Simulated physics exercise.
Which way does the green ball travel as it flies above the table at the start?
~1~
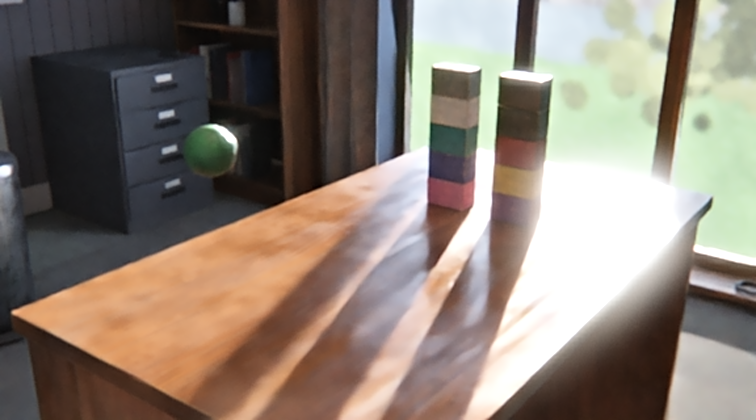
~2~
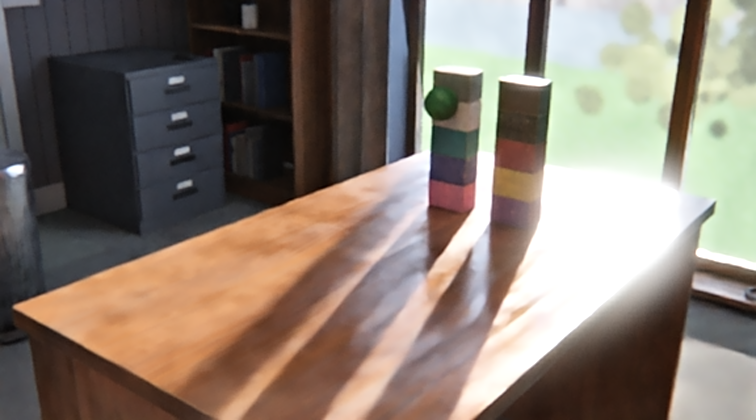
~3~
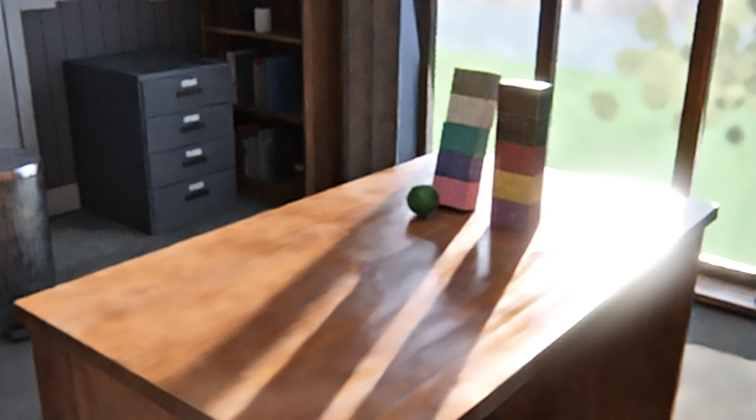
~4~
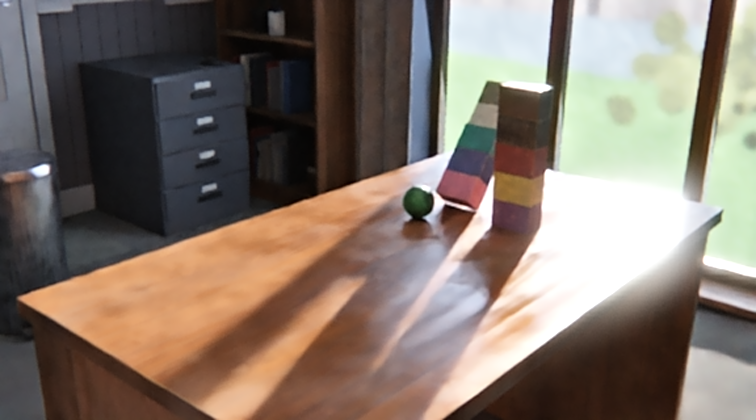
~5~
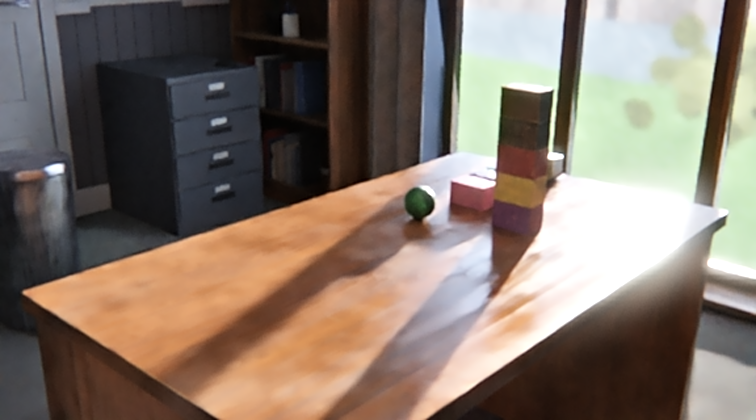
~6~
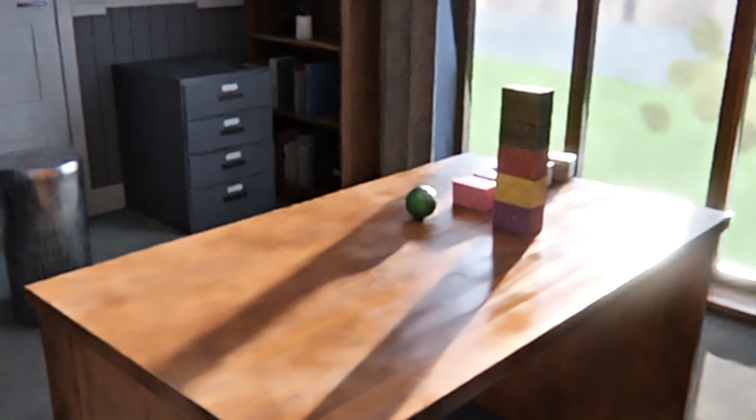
The green ball travels to the right, toward the left one of the two stacks.
A green ball flies in from the left above a wooden table, where two stacks of coloured blocks stand side by side near a bright window. It moves right and reaches the upper part of the left stack, then drops to the tabletop in front of it. The left stack begins to lean to the right, tilts further and topples over behind its neighbour. The right stack, with its red, yellow and purple blocks below darker ones, stays upright throughout. At the end, the ball rests on the table near a fallen pink block, and other toppled blocks lie partly hidden behind the standing stack.
